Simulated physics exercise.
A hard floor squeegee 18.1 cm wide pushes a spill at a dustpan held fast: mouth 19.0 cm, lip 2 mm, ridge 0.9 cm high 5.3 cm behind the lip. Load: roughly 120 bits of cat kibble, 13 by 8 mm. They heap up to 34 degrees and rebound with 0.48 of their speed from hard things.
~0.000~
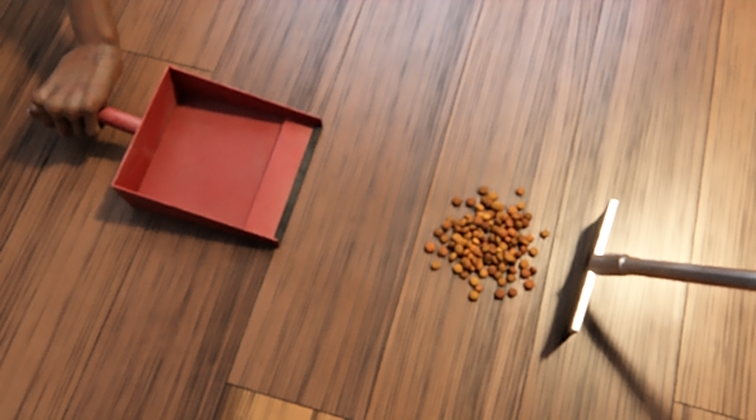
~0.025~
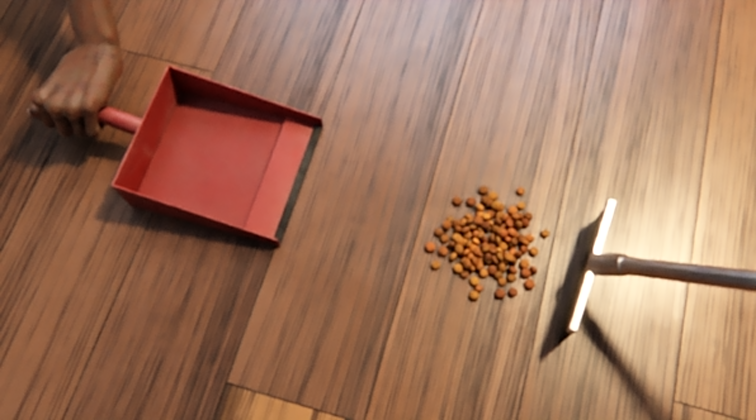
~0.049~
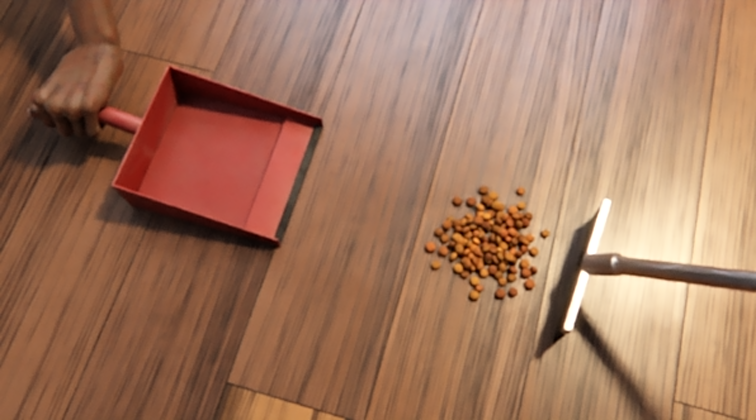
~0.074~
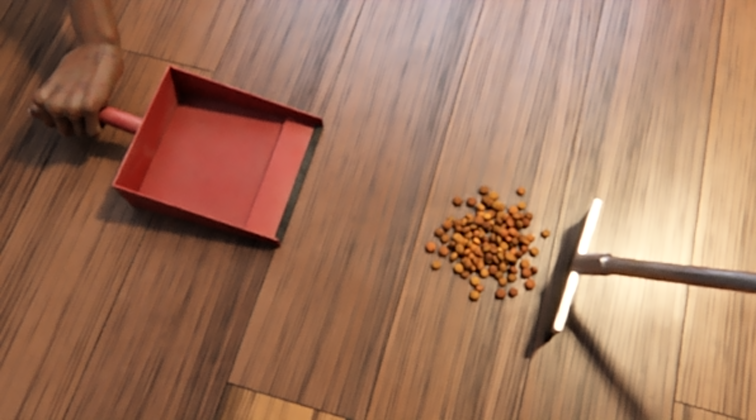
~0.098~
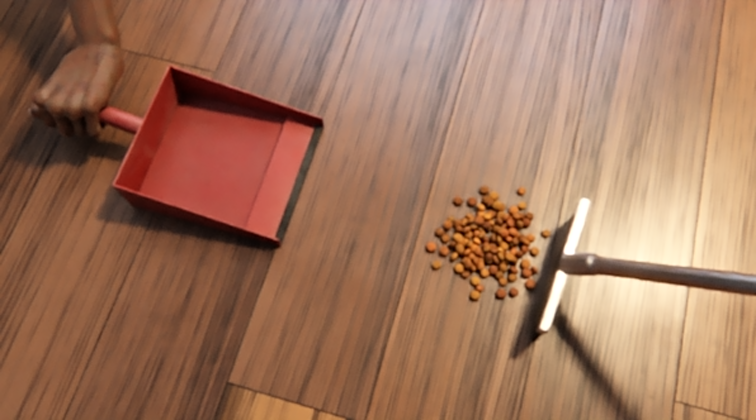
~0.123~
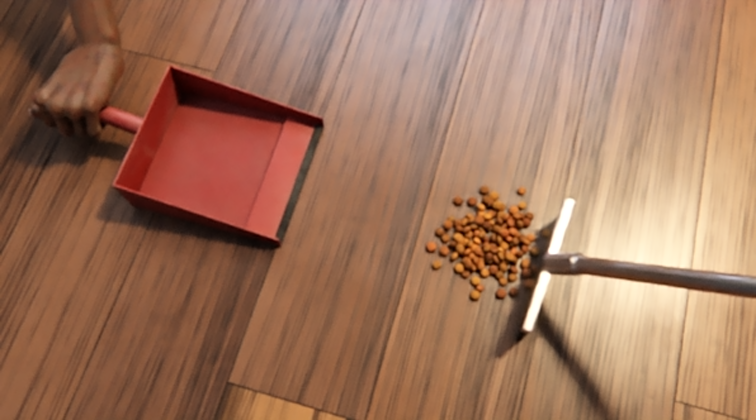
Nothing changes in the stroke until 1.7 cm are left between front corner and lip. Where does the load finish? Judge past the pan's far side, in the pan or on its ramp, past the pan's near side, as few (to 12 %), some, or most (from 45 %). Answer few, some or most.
Past the pan's far side: Few; in the pan or on its ramp: Few; past the pan's near side: Some.
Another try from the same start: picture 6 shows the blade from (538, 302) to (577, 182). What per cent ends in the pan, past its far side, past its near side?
Pan 15, far 40, near 5.
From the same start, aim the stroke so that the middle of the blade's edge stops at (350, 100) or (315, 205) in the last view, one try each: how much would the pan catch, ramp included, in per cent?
About 10 and 40 per cent.
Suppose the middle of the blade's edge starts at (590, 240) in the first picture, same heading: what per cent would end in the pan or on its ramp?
About 20 per cent.
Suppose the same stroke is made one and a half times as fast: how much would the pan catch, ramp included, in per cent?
In that case some 20 per cent.
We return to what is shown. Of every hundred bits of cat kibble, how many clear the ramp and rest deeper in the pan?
Roughly 0 per cent.
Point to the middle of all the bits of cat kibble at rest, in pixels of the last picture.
At about (309, 209).
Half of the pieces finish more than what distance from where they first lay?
Roughly 24 cm.
After 0.33 s, middle of the blade 18 cm from the lip; 0 % over the lip, far side 0 %, near side 10 %.
After 0.47 s, middle of the blade 8 cm from the lip; 0 % over the lip, far side 0 %, near side 20 %.
After 0.74 s, middle of the blade 3 cm from the lip; 5 % over the lip, far side 0 %, near side 25 %.
By 1.1 s all is still; far side 0 %, pan 5 %, near side 25 %, in front of the lip or behind the blade 65 %.
